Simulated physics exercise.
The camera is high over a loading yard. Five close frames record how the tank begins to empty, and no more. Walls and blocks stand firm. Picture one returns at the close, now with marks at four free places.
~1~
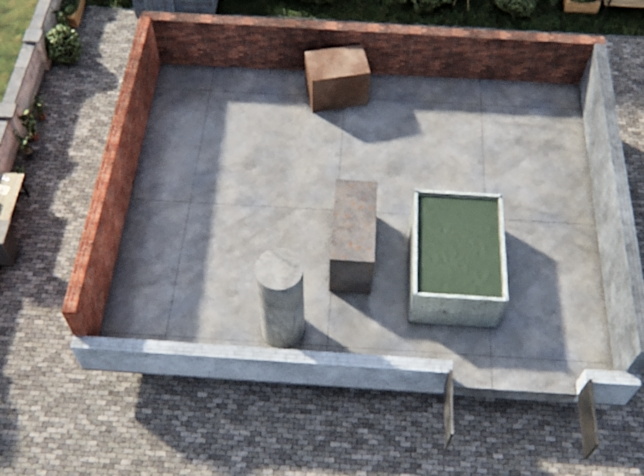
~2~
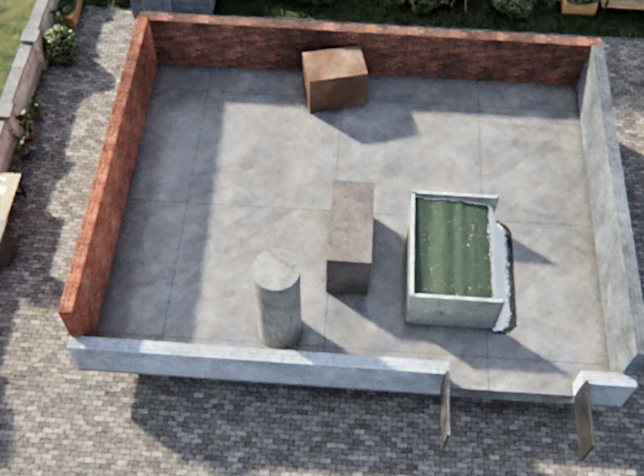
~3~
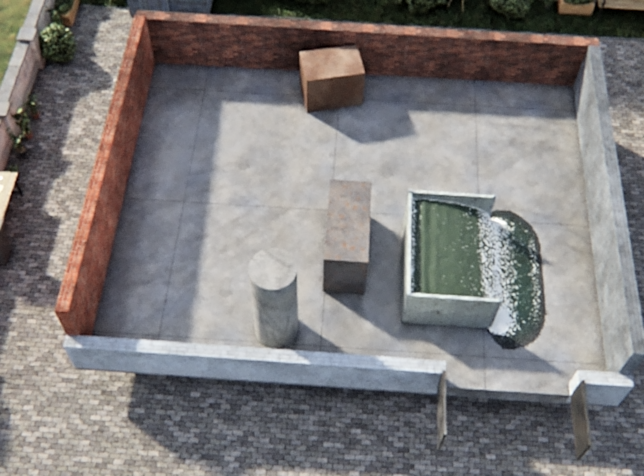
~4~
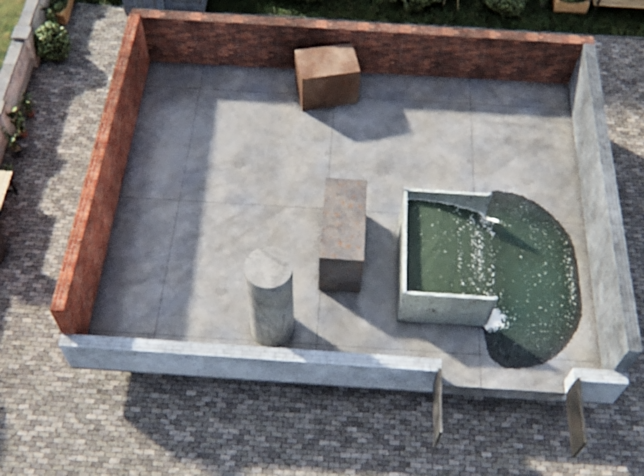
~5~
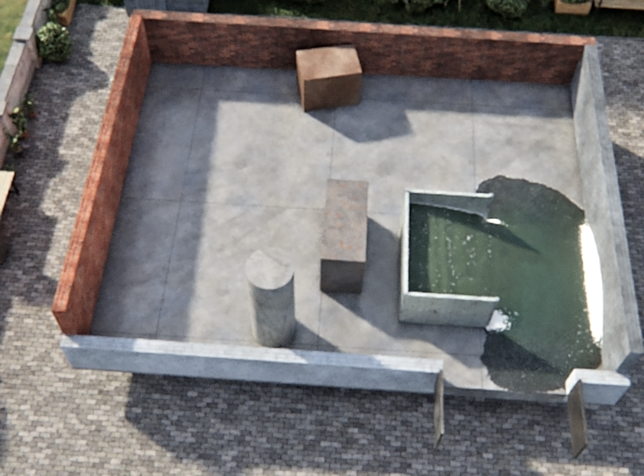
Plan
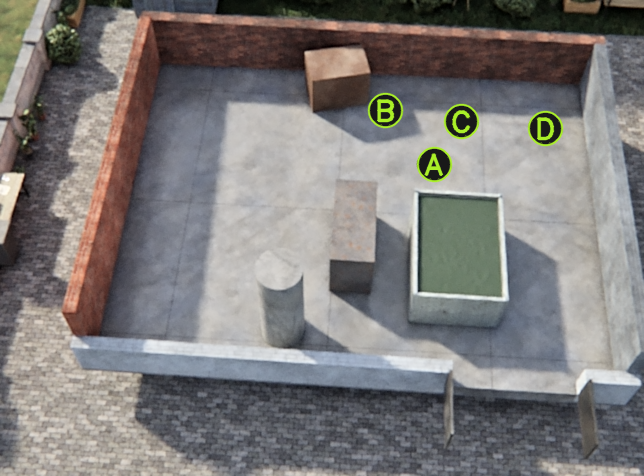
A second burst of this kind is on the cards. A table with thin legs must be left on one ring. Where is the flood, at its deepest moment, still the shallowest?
A works best here.
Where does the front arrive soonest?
D it is.
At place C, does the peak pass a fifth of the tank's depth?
No.
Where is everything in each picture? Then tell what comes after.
Tank full, its middle at (459, 245); open gate at (517, 368), in the first frame.
In the second frame, 2 % of the ground under water, visible out to (505, 330).
In the third frame, 5 % of the ground under water, visible out to (518, 342).
In the fourth frame, 10 % of the ground under water, visible out to (556, 346).
In the fifth frame, 15 % of the ground under water, visible out to (579, 213).
In lime, A at (434, 164); B at (385, 110); C at (461, 121); D at (545, 128).
For place A, the water peaks at about 6 % of the depth that stood in the tank.
For place B, the water peaks at about 17 % of the depth that stood in the tank.
For place C, the water peaks at about 13 % of the depth that stood in the tank.
For place D, the water peaks at about 14 % of the depth that stood in the tank.
